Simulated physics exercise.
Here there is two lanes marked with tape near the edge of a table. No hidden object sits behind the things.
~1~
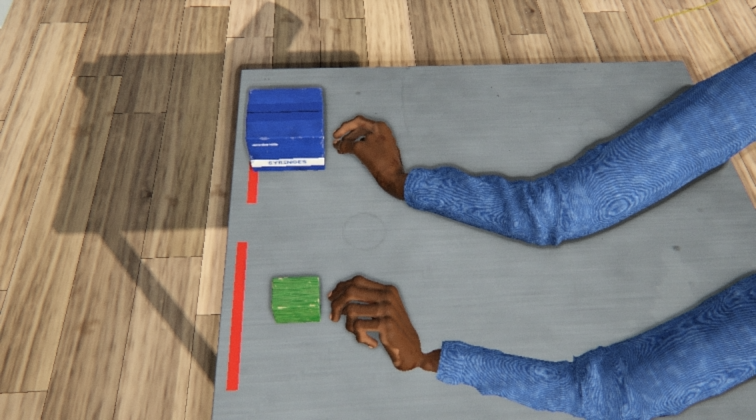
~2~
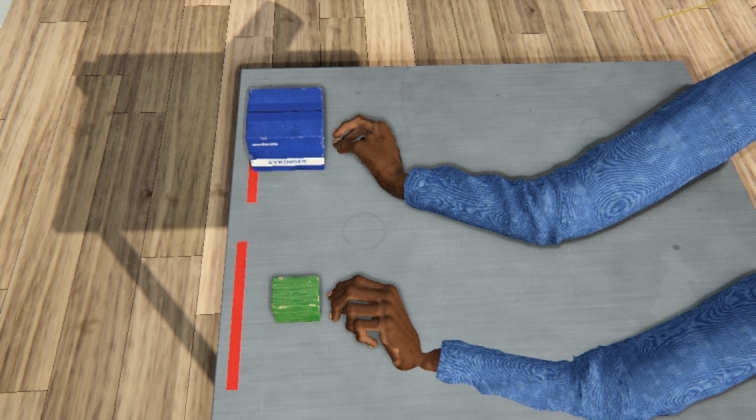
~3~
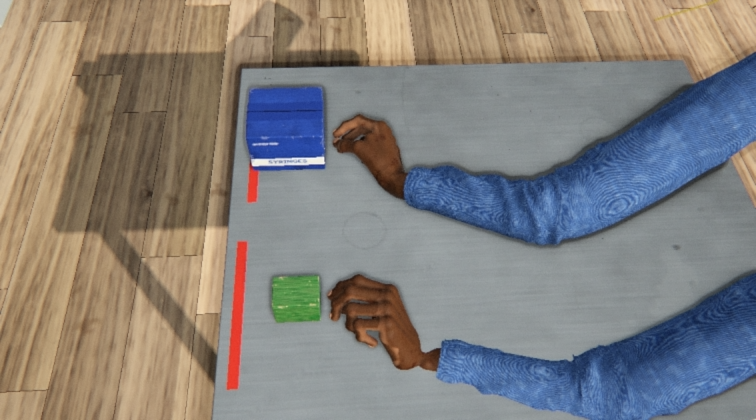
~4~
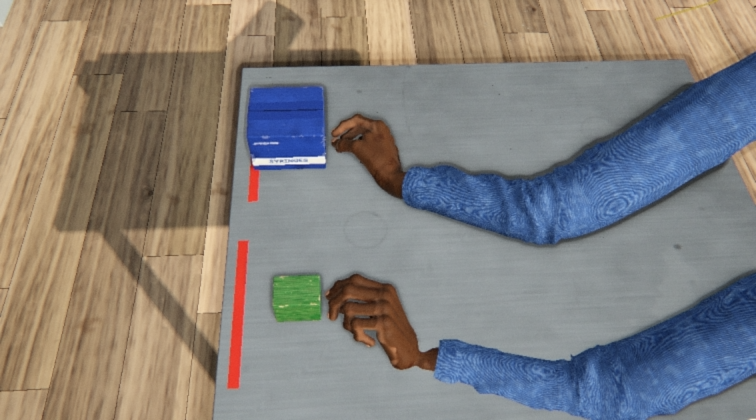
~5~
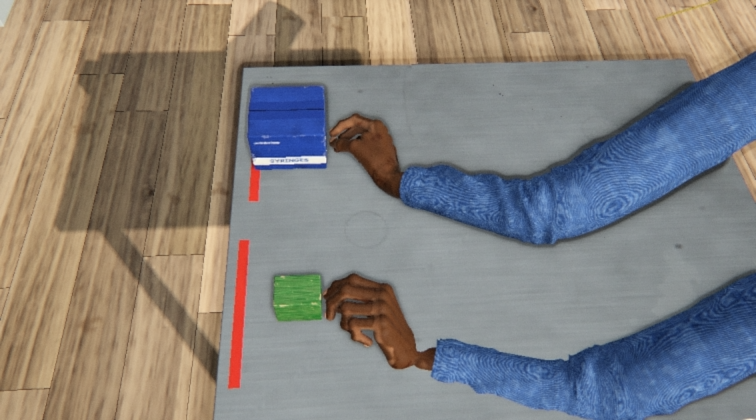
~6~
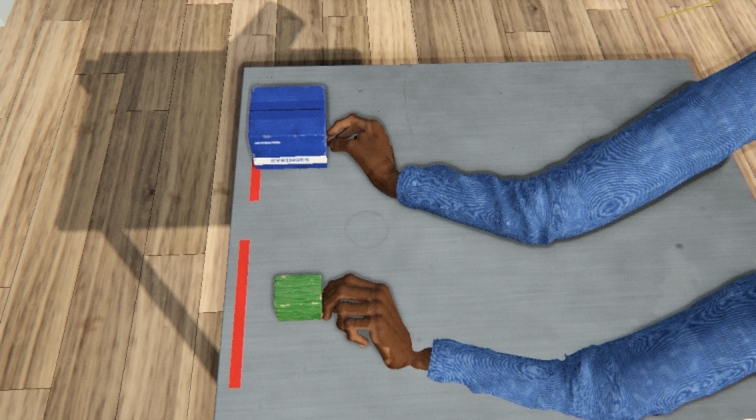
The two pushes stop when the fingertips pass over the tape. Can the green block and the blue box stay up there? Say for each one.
Well, the green block goes off the side, and the blue box goes off the side.
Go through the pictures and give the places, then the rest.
In the first frame, green block (297, 300); blue box (287, 130).
In the second frame, blue box (287, 130).
In the third frame, green block (297, 300).
In the fourth frame, blue box (288, 129).
In the fifth frame, green block (299, 298).
In the sixth frame, green block (300, 298); blue box (290, 128).
Then, 1.66 s on from there, green block turned 11° from its first pose near (207, 303); blue box turned 15° from its first pose near (209, 134).
Then, 1.94 s on from there, green block on its way down near (210, 379); blue box on its way down near (215, 244).
In the end, the green block drops to the floor; the blue box drops to the floor.
